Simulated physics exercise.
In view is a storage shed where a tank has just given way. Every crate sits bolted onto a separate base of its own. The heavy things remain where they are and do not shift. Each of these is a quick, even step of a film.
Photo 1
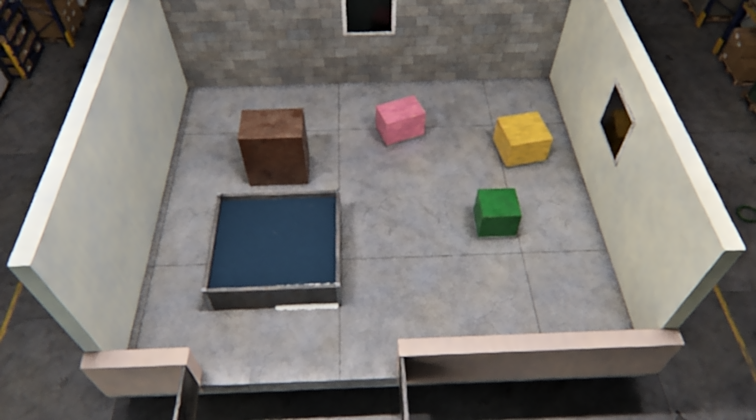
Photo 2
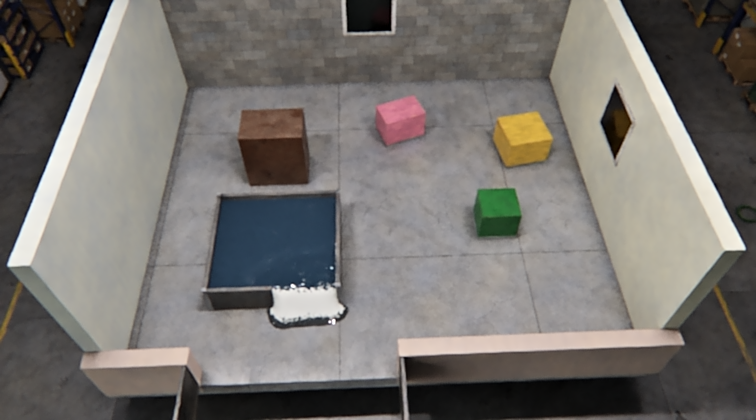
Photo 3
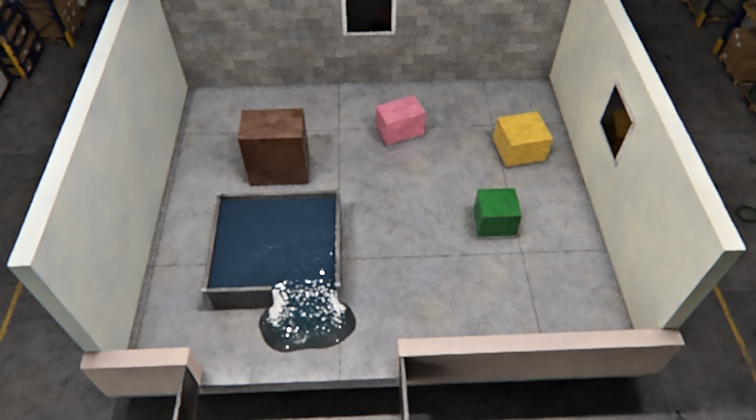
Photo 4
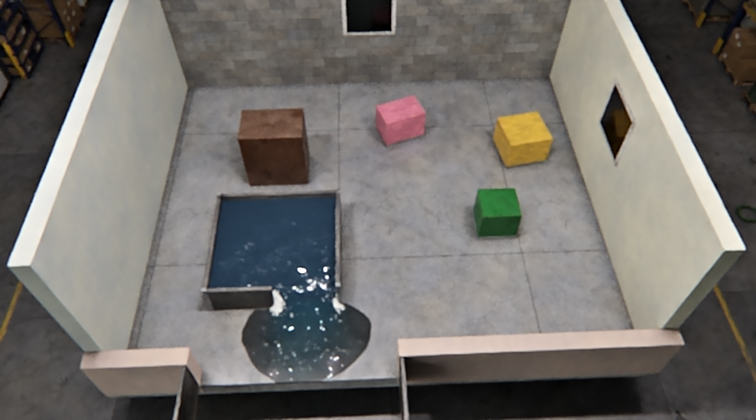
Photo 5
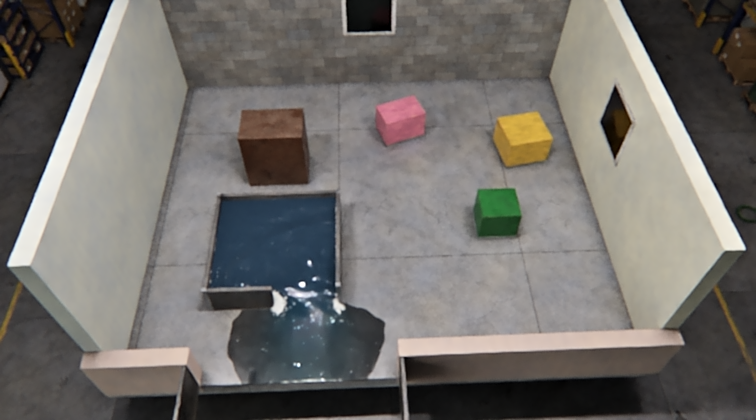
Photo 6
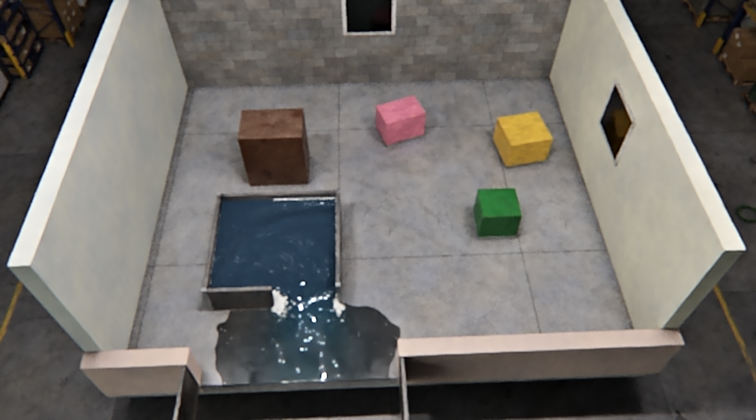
Water pours from a gap in the open tank's front and spreads across the grey floor.
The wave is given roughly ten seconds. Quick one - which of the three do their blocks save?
Yellow crate: Kept safe; green crate: Kept safe; pink crate: Kept safe.
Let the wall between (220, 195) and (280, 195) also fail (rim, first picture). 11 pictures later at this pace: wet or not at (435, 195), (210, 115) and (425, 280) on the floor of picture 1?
Soaked, soaked, untouched.
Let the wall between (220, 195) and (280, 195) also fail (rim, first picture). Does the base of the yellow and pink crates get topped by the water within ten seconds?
As I see it, yellow crate is doused and pink crate is doused.
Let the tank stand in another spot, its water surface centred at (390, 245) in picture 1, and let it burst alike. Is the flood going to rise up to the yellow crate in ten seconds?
The yellow crate one is flooded.
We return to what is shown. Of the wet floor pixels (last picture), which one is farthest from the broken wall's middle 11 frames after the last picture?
The front's farthest point is close to (522, 356).
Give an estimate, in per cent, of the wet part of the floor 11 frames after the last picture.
Around 5 percent of it.
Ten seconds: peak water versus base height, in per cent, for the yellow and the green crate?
I'd say 0 per cent for the first one and 10 per cent for the second.
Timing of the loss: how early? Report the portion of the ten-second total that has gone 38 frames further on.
Around 85 percent.
A moment on, water covers 5 % of the floor; the yellow crate not reached, the green crate not reached, the pink crate not reached.
Next, water covers 5 % of the floor; the yellow crate not reached, the green crate not reached, the pink crate not reached.
Then, water covers 10 % of the floor; the yellow crate not reached, the green crate not reached, the pink crate not reached.
Later, water covers 10 % of the floor; the yellow crate not reached, the green crate not reached, the pink crate not reached.
In the end, water covers 5 % of the floor; the yellow crate stayed above the water, the green crate stayed above the water, the pink crate stayed above the water.
